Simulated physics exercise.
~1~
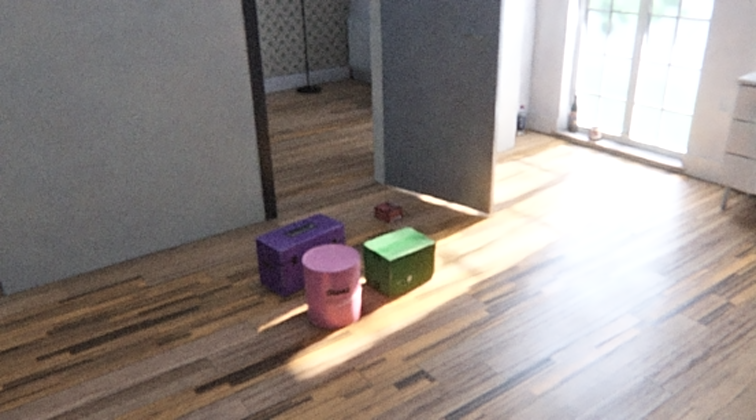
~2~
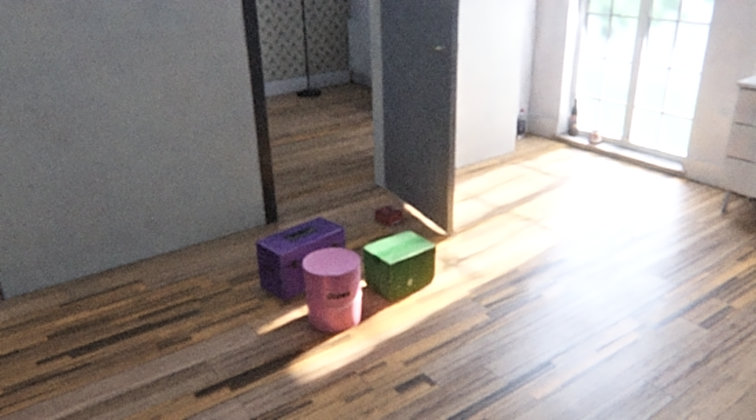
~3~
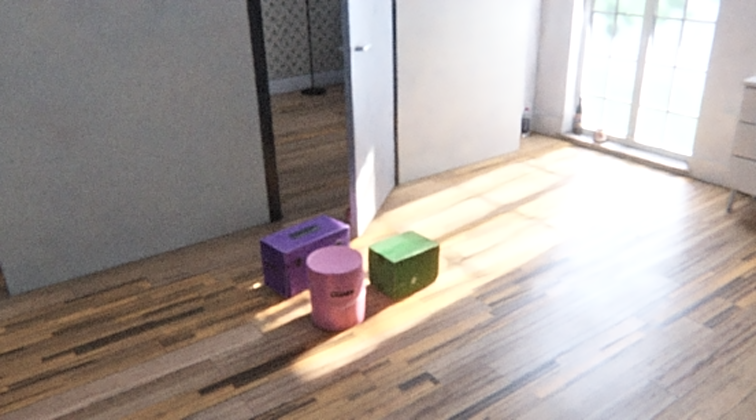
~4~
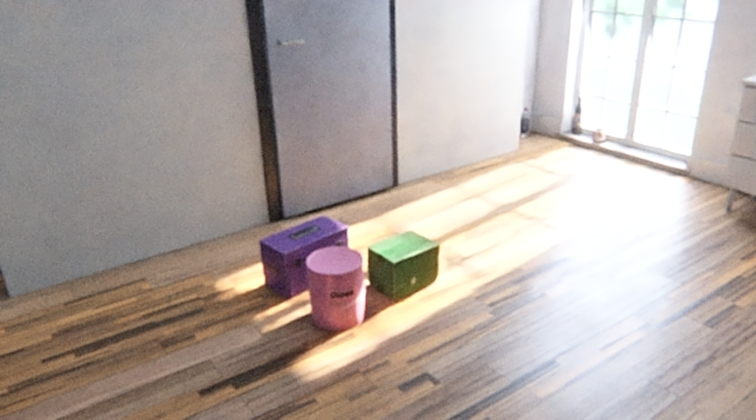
At the start, a grey door stands wide open in a sunlit room with a wooden floor, and a purple toolbox, a pink pail and a green parcel sit grouped in front of the doorway. A small red box lies behind them, near the door's lower edge. The door swings to the left toward its frame, with nobody seen pushing it. As it keeps turning, the red box shifts left and is lost from sight behind the other things. Finally the door is shut, the red box is out of view, and the other three remain in place.
